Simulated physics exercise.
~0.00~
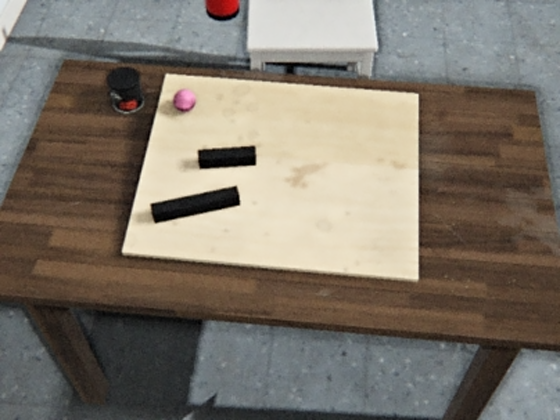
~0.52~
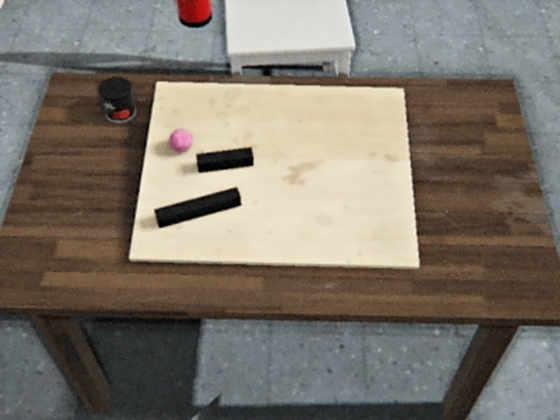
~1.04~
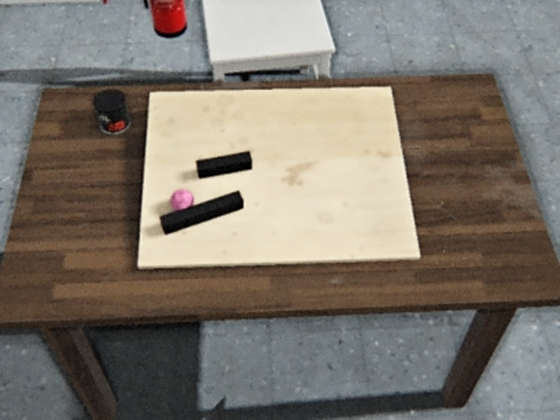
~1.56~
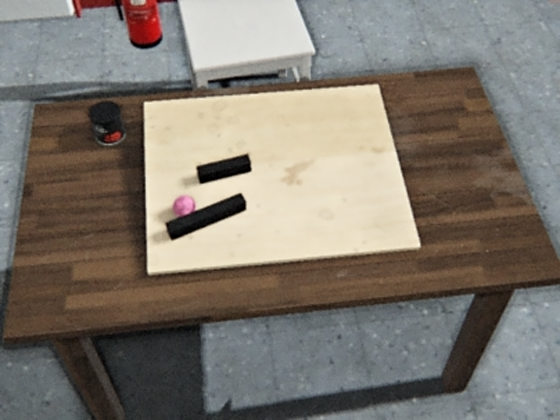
A pink ball rolls down the pale board and stops against the lower black block.
